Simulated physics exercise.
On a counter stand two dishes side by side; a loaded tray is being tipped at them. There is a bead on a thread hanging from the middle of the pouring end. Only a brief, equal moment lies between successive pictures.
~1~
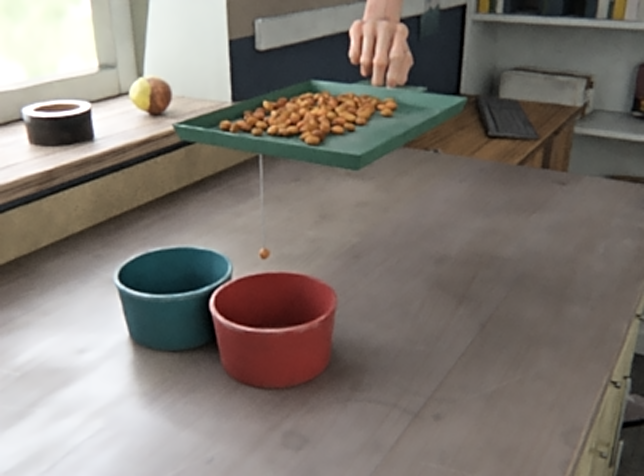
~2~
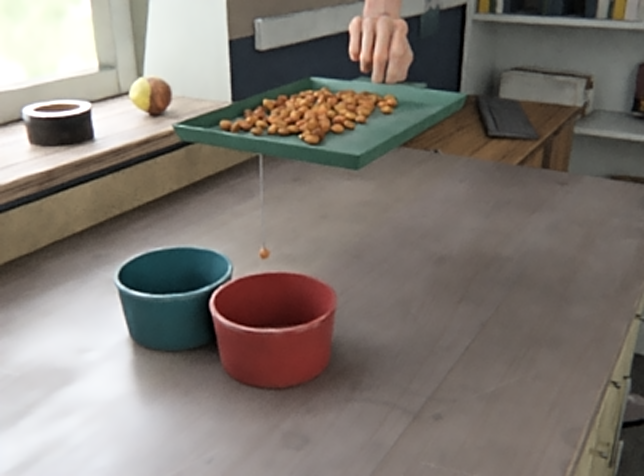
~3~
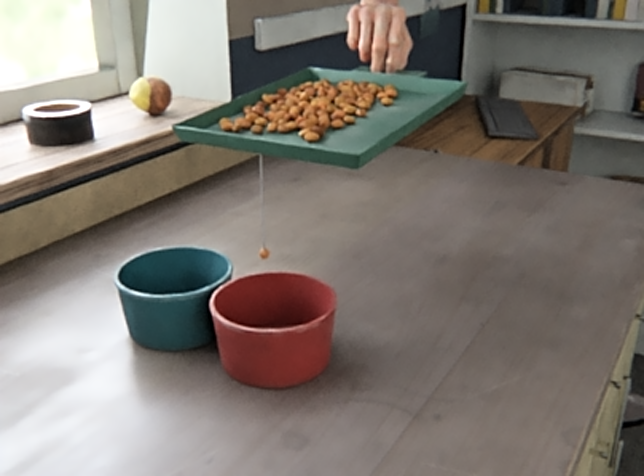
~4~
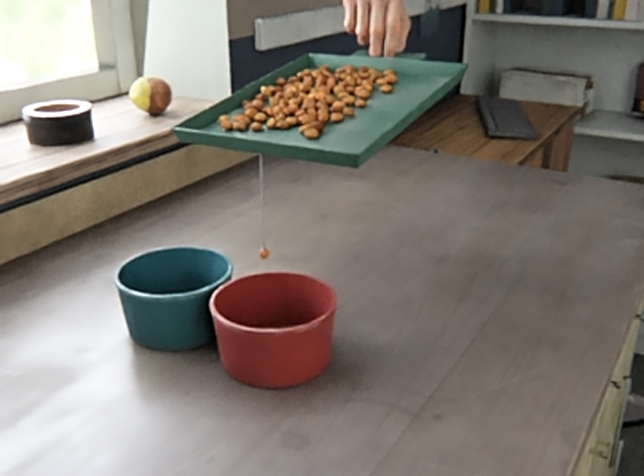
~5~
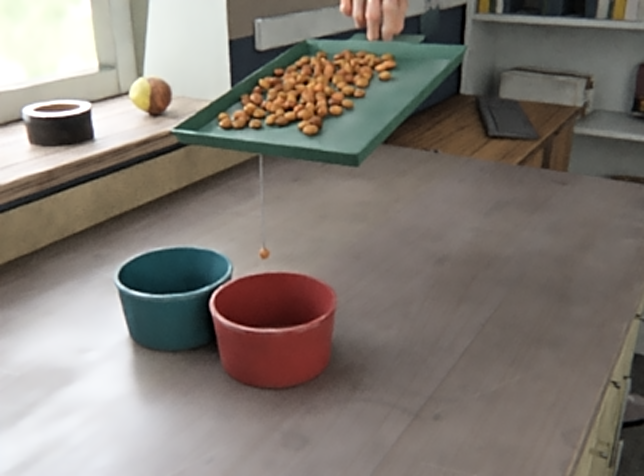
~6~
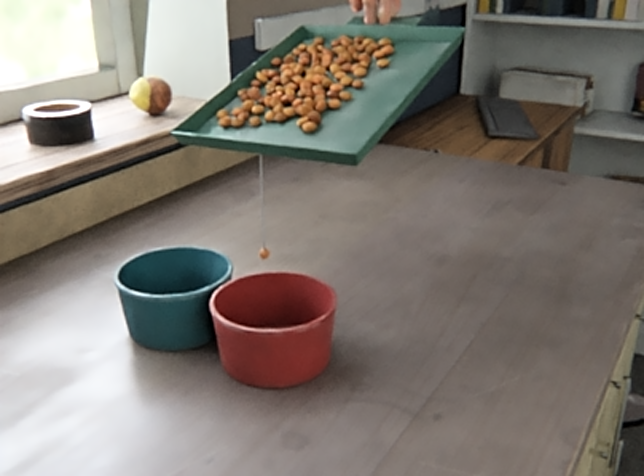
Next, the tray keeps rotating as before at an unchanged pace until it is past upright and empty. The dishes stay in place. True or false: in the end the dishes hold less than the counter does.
False.
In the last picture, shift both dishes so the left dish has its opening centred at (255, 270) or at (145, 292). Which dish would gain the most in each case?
Well, the first go goes to the leftmost dish, and the second to the leftmost dish.
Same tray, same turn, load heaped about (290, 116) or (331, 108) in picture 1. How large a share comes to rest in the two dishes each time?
Around 90 then around 90 per cent.
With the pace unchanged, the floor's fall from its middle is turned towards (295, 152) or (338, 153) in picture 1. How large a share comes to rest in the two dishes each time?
80 % then 30 %, roughly.
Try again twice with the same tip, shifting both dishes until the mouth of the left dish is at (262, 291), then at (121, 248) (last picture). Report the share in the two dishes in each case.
In turn 30 and 80 in a hundred.
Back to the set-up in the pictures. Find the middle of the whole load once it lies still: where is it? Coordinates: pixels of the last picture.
About (185, 321).
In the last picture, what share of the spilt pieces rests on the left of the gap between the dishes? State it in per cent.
Left share: Close to 80 %.
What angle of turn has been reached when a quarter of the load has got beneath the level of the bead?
75 degrees.
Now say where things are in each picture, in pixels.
The first frame shows corners of the pouring end at (180, 123) and (357, 152), level; middle of the load at (316, 114), bits of cat kibble; left dish at (136, 315); right dish at (238, 351); bead on its thread at (264, 254).
The second frame shows corners of the pouring end at (179, 124) and (357, 152), level; middle of the load at (315, 112).
The third frame shows corners of the pouring end at (179, 125) and (357, 152), tipped barely, lowest at the left corner; middle of the load at (315, 106).
The fourth frame shows corners of the pouring end at (178, 126) and (356, 151), tipped a little, lowest at the left corner; middle of the load at (314, 97).
The fifth frame shows corners of the pouring end at (177, 128) and (355, 150), tipped a little, lowest at the left corner; middle of the load at (313, 88).
The sixth frame shows corners of the pouring end at (177, 130) and (354, 149), tipped clearly, lowest at the left corner; middle of the load at (311, 79); left dish at (136, 315); right dish at (238, 351).
Soon, tray tipped steeply; most on the tray; a stray few in the left dish; about a quarter in the air.
A while on, tray tipped past a quarter turn; a small part on the tray; a small part in the right dish; about two thirds in the left dish; a small part outside both; a small part in the air.
Towards the end, tray tipped past a quarter turn; about a quarter in the right dish; about two thirds in the left dish; a small part outside both.
Finally, tray tipped past a quarter turn; about a quarter in the right dish; about two thirds in the left dish; a small part outside both.
